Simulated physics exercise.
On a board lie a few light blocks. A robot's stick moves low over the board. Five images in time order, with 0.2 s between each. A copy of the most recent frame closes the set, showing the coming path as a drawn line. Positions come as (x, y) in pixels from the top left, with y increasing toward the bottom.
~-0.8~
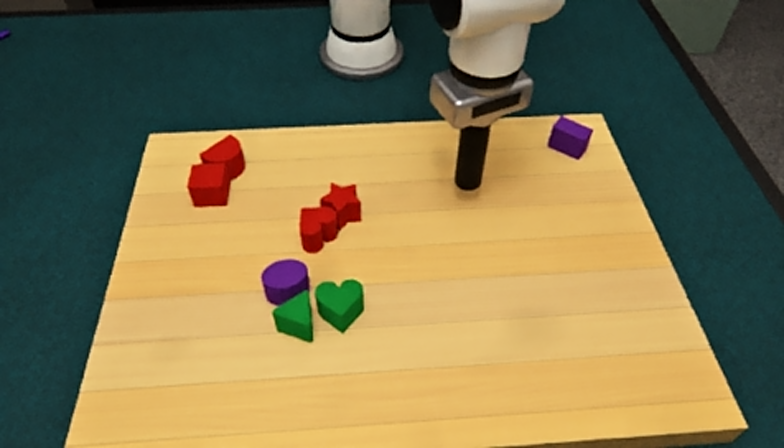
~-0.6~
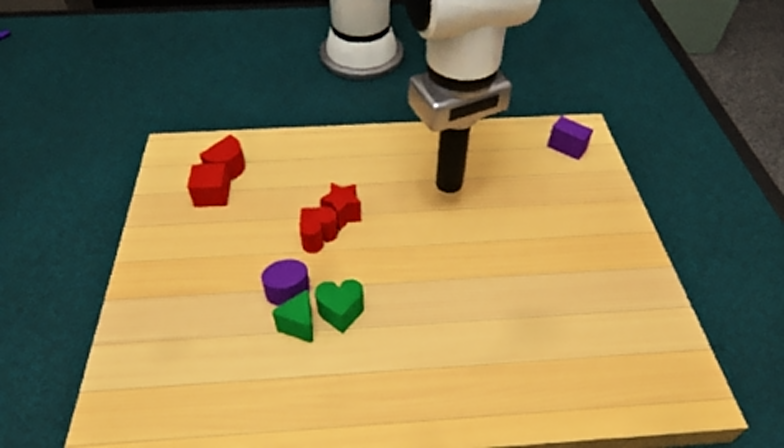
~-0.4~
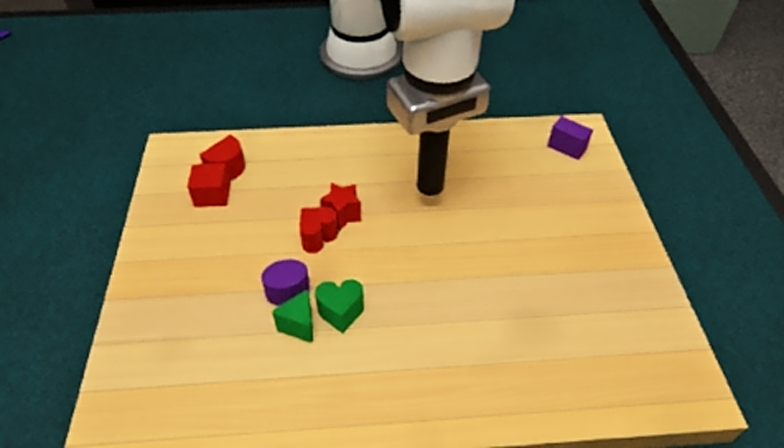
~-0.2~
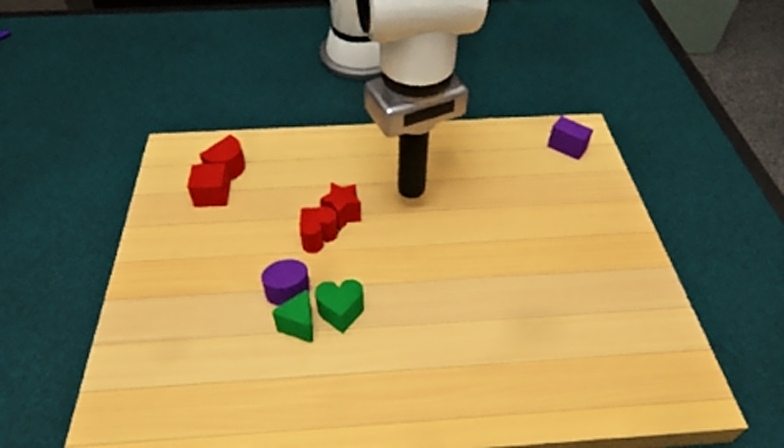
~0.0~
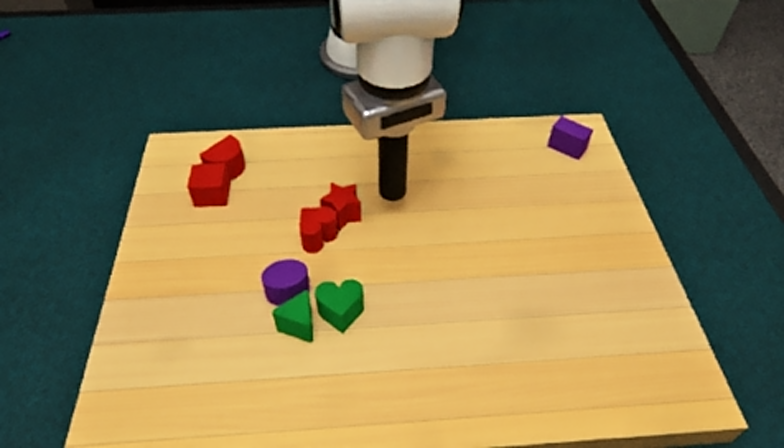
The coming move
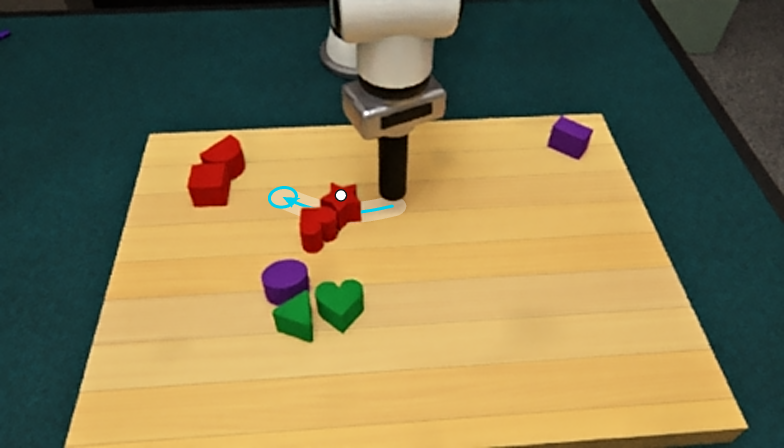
A white robot arm holding a black stick glides slowly leftward above the far part of a pale wooden board on a dark green table, seen from above at a fixed angle. Red blocks, including a star and a heart, sit left of the stick, a purple one lies far right, and purple and green ones rest nearer. The stick nears the star, touching nothing, and every block stays still.
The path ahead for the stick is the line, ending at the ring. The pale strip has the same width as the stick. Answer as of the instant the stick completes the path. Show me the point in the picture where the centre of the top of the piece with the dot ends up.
Most likely (286, 201).
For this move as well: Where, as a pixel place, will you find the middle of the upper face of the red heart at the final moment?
Its top middle is near (284, 231).
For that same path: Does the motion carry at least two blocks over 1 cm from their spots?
Yes - that is the case.
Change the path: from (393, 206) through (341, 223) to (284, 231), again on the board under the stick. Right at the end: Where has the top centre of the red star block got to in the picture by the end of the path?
It sits at (277, 192).
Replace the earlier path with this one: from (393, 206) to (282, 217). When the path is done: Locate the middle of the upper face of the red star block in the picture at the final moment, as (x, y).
By then it is at (269, 218).
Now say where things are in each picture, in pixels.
The first picture shows stick tip at (468, 181); block tops, red square block at (206, 175); red heart at (315, 218); red star block at (341, 195).
The second picture shows stick at (449, 184); blocks unchanged.
The third picture shows stick at (430, 186); blocks unchanged.
The fourth picture shows stick at (412, 189); blocks unchanged.
The fifth picture shows stick at (393, 191); red square block at (206, 175); red heart at (315, 218); red star block at (341, 195).
Path on the board, from (393, 206) by way of (355, 212) and (316, 209) to (283, 197); the dot is on the red star block.
What follows on the original path. One third of the way, stick at (353, 198); red heart at (303, 222); red star block at (325, 199).
Two thirds of the way, stick at (314, 195); red heart at (284, 230); red star block at (293, 206), turned 40° anticlockwise.
At the end, stick at (280, 182); red square block in place; red heart at (284, 231); red star block at (286, 201), turned 80° anticlockwise.
